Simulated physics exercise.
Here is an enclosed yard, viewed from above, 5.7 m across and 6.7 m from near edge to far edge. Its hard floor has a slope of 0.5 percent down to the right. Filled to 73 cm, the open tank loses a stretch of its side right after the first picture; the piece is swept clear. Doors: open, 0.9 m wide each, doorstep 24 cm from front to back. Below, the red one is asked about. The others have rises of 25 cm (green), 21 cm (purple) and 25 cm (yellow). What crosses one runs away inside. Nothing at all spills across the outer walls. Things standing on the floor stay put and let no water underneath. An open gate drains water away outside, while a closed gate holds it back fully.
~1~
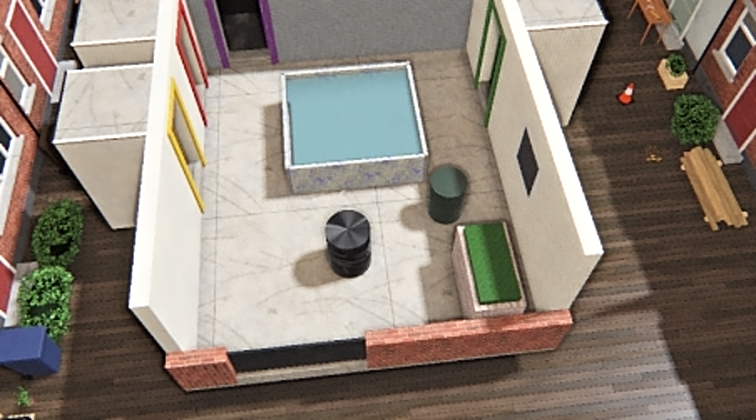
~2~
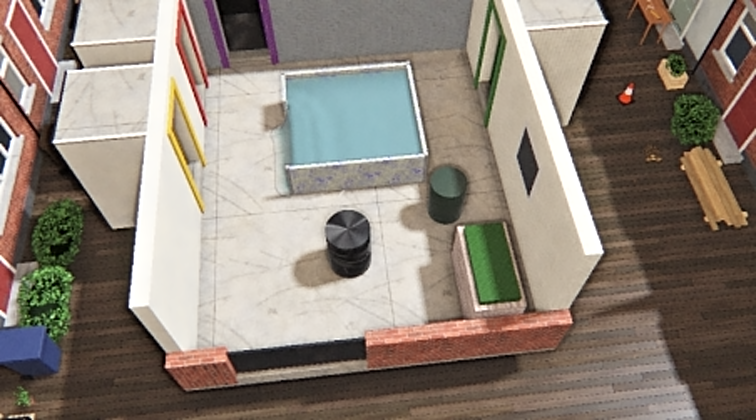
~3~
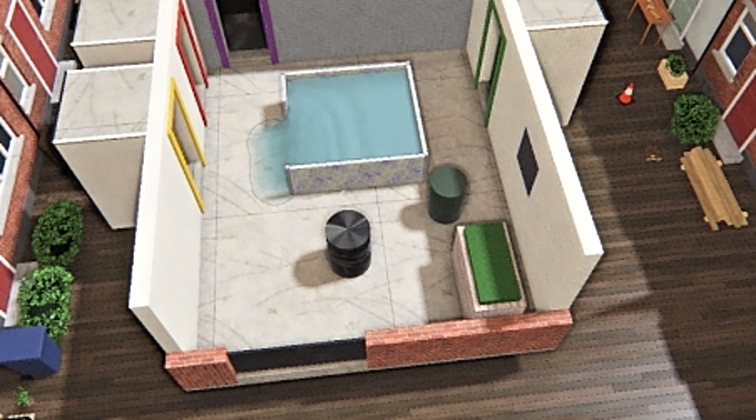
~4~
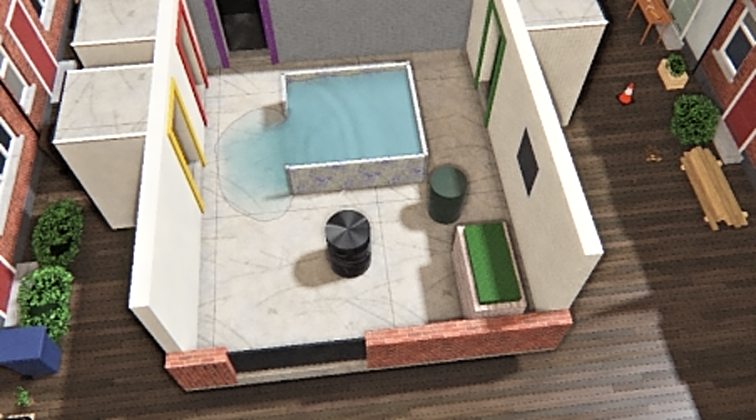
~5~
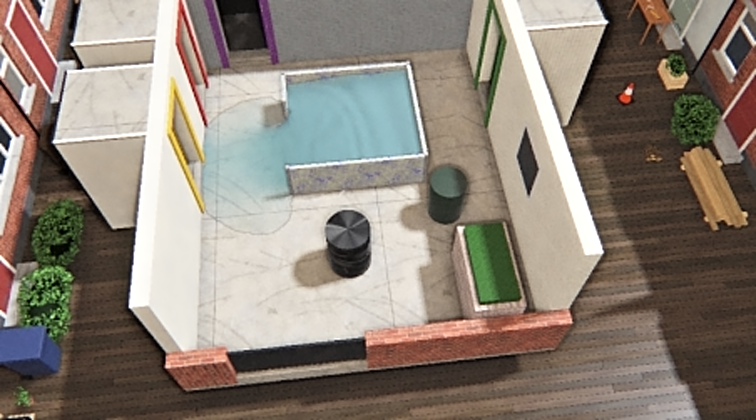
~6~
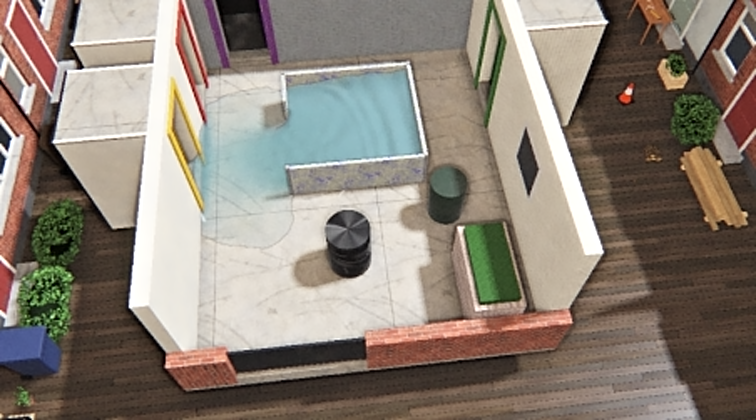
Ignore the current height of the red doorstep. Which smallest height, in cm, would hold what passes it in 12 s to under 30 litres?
It would have to be roughly 14 cm high.
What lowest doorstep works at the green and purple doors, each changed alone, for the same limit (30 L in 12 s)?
You'd want some 8.5 cm at green and some 22 cm at purple.
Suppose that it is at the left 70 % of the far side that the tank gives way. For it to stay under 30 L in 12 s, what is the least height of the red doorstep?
It needs to be about 31 cm high.
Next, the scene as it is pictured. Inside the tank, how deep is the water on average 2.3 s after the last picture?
Around 30 cm on average.
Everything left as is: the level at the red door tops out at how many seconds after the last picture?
Approximately 0.6 s.
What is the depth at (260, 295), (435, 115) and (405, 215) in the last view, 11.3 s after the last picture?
In that order: 7, 7 and 13 cm.
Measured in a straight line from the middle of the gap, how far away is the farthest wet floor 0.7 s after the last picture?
About 3.6 m.
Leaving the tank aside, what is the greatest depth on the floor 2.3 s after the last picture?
38 cm.
Then, 0.7 s after the last picture water covers 20 % of the floor, deepest (50 cm) near (204, 177); 20 cm at the red door, 1 litre in over its 17 cm doorstep.
Then, 2.3 s after the last picture water covers 50 % of the floor, deepest (38 cm) near (197, 357); 17 cm at the red door, 9 litres in over its 17 cm doorstep.
Then, 11.3 s after the last picture water covers 100 % of the floor, deepest (17 cm) near (501, 239); 8 cm at the red door, 13 litres in over its 17 cm doorstep.
At the red door as built, the water peaked near 20 cm, 0.7 s after the last picture.
With a doorstep of 12 cm, 52 litres would have come in within the 12 s; with 16 cm, 18 litres. So under 30 litres takes about 14 cm.
